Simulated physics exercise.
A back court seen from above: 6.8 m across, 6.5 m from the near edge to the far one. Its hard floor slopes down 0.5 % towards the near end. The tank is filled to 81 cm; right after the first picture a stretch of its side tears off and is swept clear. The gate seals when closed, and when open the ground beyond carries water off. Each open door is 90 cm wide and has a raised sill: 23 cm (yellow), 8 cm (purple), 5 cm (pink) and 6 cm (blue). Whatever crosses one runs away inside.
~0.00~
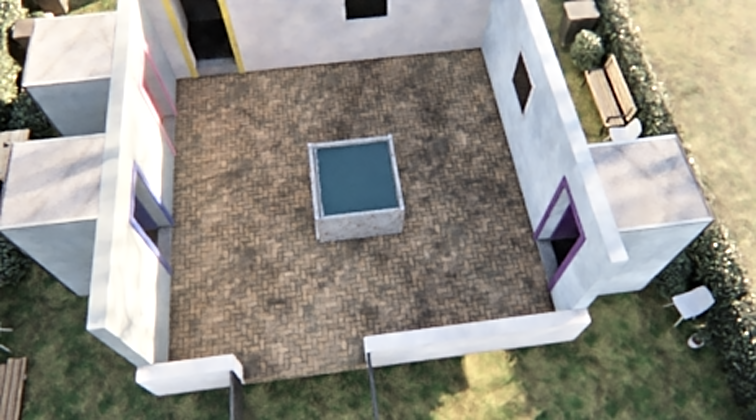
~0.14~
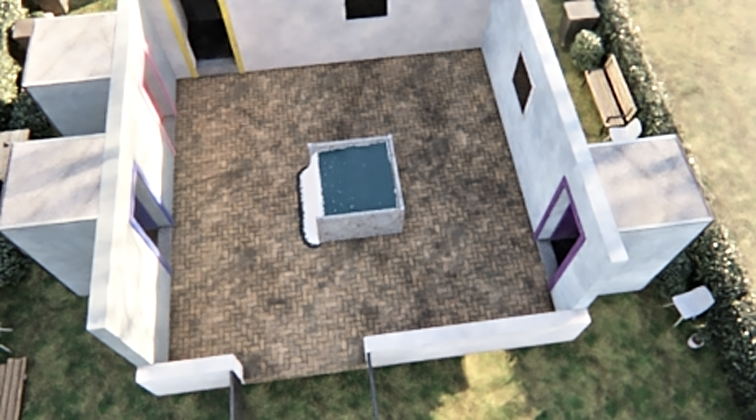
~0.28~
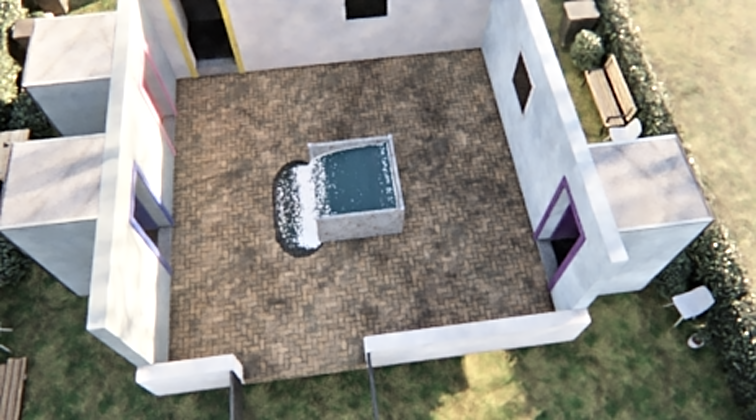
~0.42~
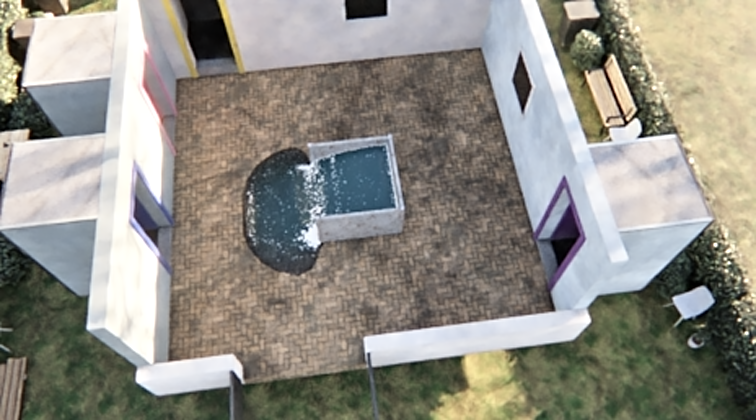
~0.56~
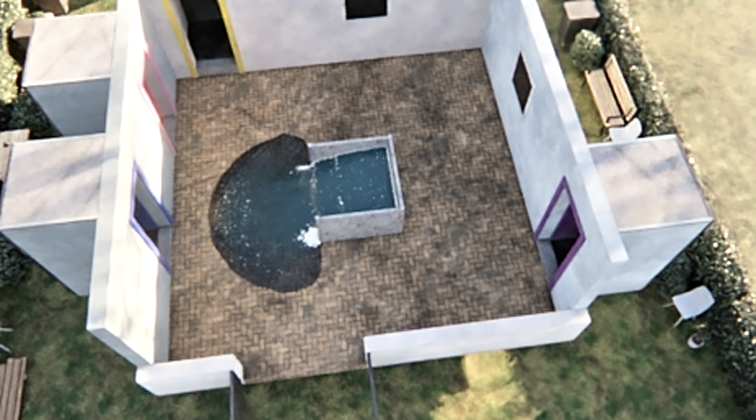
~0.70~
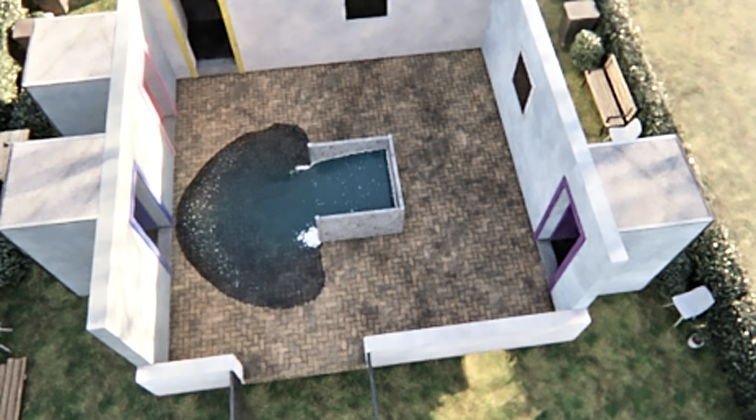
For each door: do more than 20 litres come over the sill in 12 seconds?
Door by door: At the yellow door it stays under the limit; at the purple door it does not reach the limit; at the pink door it passes the limit; at the blue door it goes over the limit.
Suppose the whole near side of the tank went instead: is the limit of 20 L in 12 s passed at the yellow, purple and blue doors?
Against that limit: Yellow not over, purple over, blue under.
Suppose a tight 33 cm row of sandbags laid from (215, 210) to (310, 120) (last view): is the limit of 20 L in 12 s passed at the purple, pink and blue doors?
Against that limit: Purple not over, pink under, blue over.
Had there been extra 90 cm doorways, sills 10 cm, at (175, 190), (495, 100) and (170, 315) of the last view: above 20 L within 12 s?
In turn: Above, not over, over.
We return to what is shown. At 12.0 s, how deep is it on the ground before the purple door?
Roughly 5.5 cm deep.
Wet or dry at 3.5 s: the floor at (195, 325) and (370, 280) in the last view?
In that order: Under water, not reached.
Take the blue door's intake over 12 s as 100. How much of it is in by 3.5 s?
Some 95 per cent by then.
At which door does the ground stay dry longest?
It is the purple one.
After 1.4 s water covers 30 % of the floor and is deepest (36 cm) near (173, 208); yellow door not reached, purple door not reached, pink door 13 cm at the sill, 2 L in, blue door 19 cm at the sill, 85 L in.
After 2.2 s water covers 30 % of the floor and is deepest (34 cm) near (169, 365); yellow door not reached, purple door not reached, pink door 14 cm at the sill, 30 L in, blue door 24 cm at the sill, 216 L in.
After 3.5 s water covers 40 % of the floor and is deepest (20 cm) near (177, 85); yellow door 16 cm at the sill, 0 L in, purple door not reached, pink door 8 cm at the sill, 55 L in, blue door 13 cm at the sill, 300 L in.
After 7.0 s water covers 85 % of the floor and is deepest (8 cm) near (169, 375); yellow door 4 cm at the sill, 0 L in, purple door 2 cm at the sill, 0 L in, pink door 5 cm at the sill, 65 L in, blue door 5 cm at the sill, 322 L in.
After 12.0 s water covers 95 % of the floor and is deepest (6 cm) near (520, 279); yellow door 2 cm at the sill, 0 L in, purple door 6 cm at the sill, 0 L in, pink door 2 cm at the sill, 66 L in, blue door 3 cm at the sill, 322 L in.
